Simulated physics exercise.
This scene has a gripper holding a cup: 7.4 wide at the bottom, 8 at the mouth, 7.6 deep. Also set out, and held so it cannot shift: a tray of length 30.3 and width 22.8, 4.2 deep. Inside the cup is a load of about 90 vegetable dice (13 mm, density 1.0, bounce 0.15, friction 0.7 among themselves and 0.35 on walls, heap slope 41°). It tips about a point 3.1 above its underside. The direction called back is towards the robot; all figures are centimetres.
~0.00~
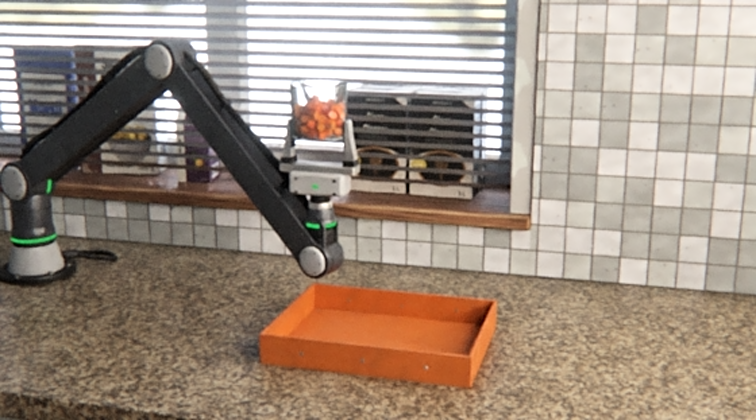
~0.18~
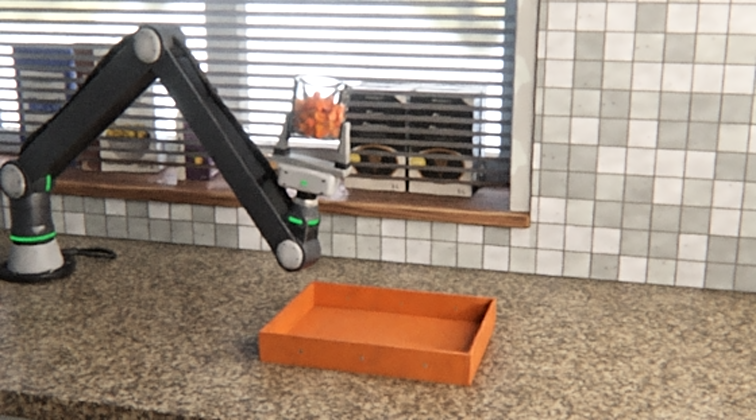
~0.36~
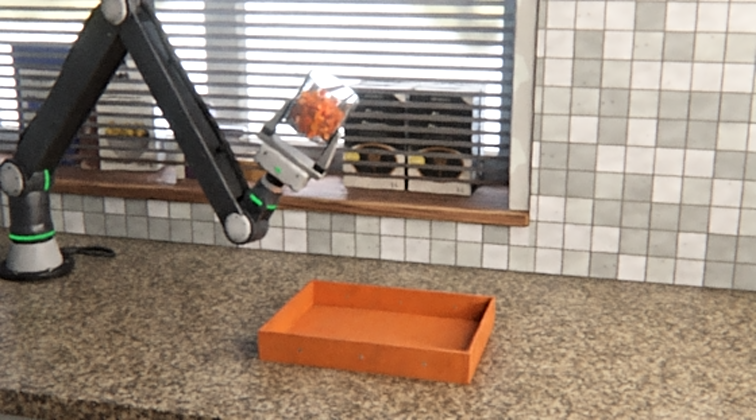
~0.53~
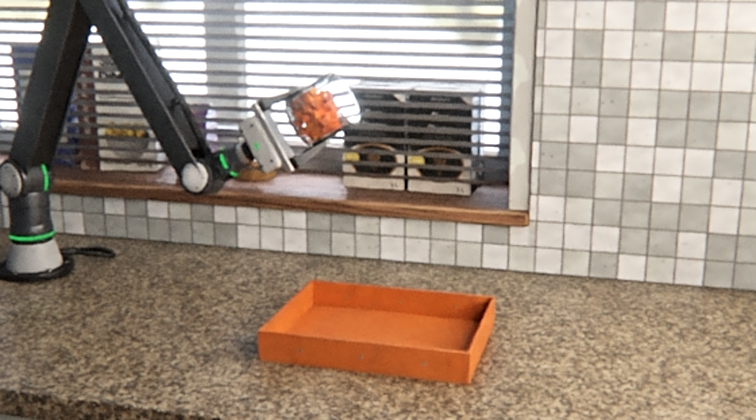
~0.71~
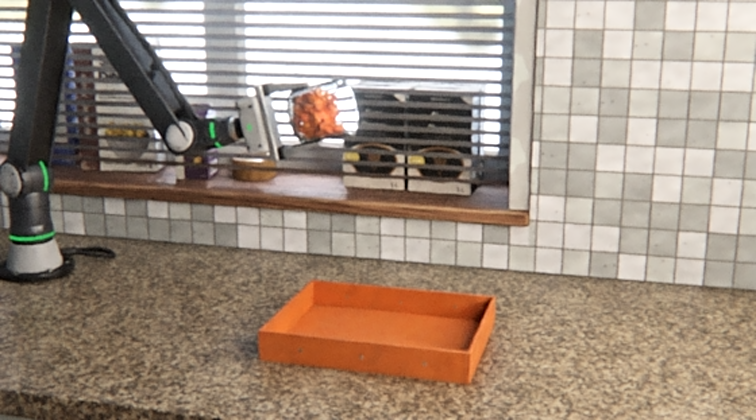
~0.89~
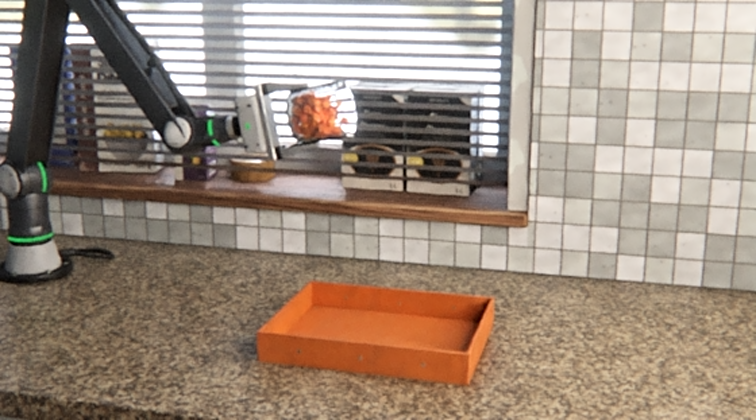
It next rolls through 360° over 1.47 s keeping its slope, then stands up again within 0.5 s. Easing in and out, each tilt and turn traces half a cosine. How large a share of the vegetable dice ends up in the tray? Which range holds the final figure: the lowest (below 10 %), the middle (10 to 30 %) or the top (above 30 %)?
It sits in the middle range, 10 to 30 %.
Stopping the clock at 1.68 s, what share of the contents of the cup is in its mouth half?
Near 30 percent is in the half by the mouth.
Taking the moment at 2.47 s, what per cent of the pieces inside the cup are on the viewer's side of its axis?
My guess would be around 30 per cent.
After 1.68 s, tipped 79°, highest piece 38 above the table; 84 in the cup, 4 in the tray, 2 in flight or on a rim.
After 2.47 s, tipped 71°, highest piece 37 above the table; 76 in the cup, 14 in the tray.
After 3.06 s, upright, highest piece 39 above the table; 76 in the cup, 14 in the tray.
After 3.76 s, upright, highest piece 39 above the table; 76 in the cup, 14 in the tray.
At rest, 76 in the cup, 14 in the tray. That is 16 % in the tray.
